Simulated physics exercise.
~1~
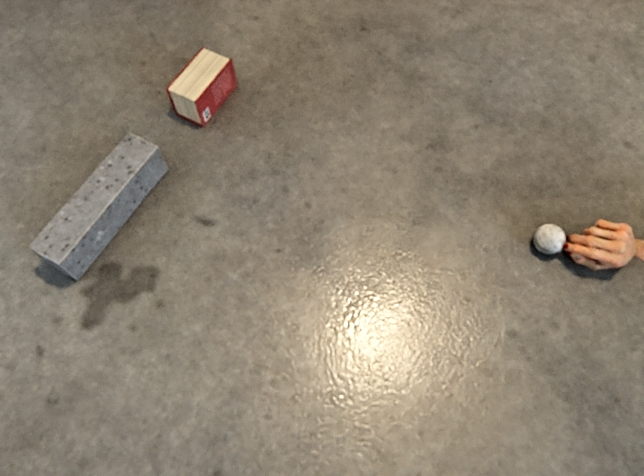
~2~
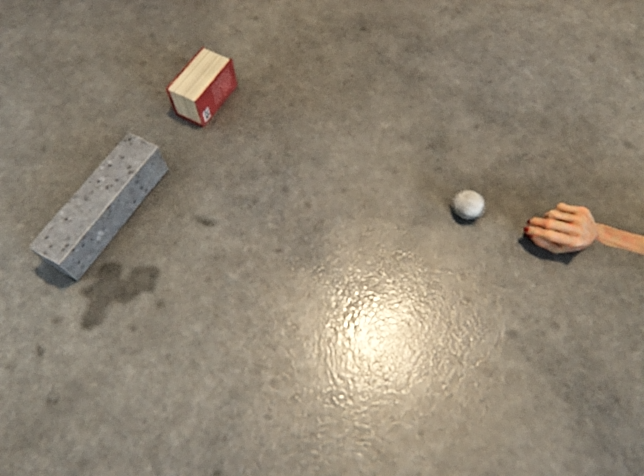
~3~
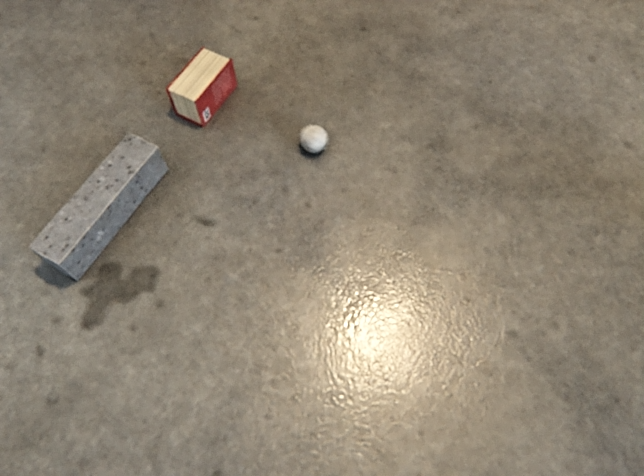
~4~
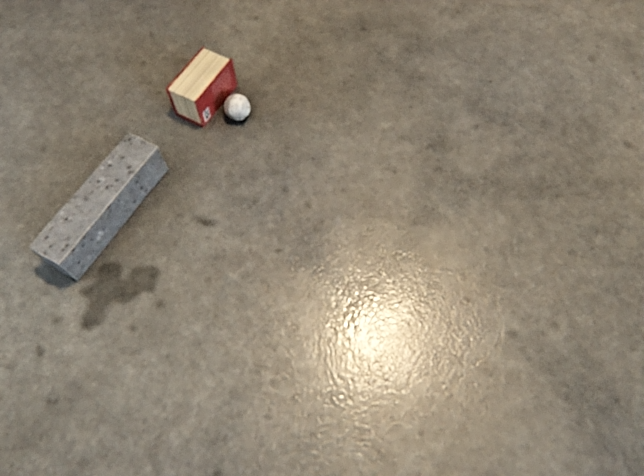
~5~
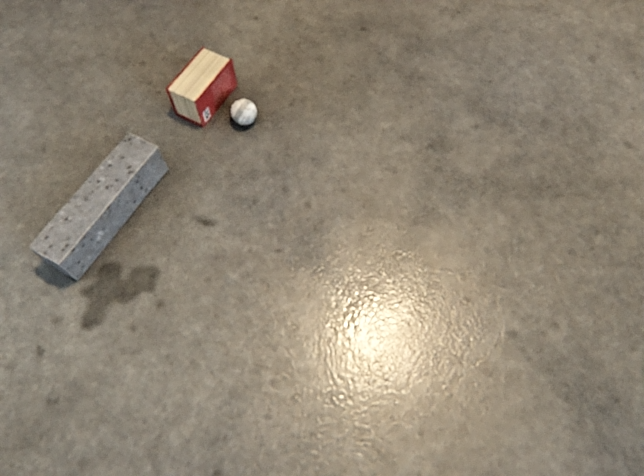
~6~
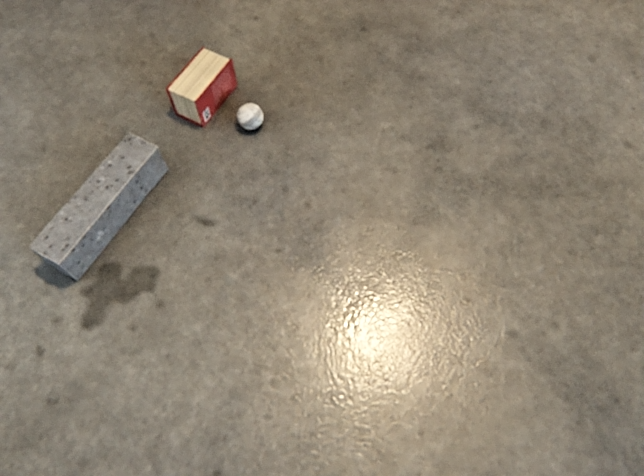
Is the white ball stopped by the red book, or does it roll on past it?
The white ball is stopped by the red book. It bounces back a little way to the right and does not get past.
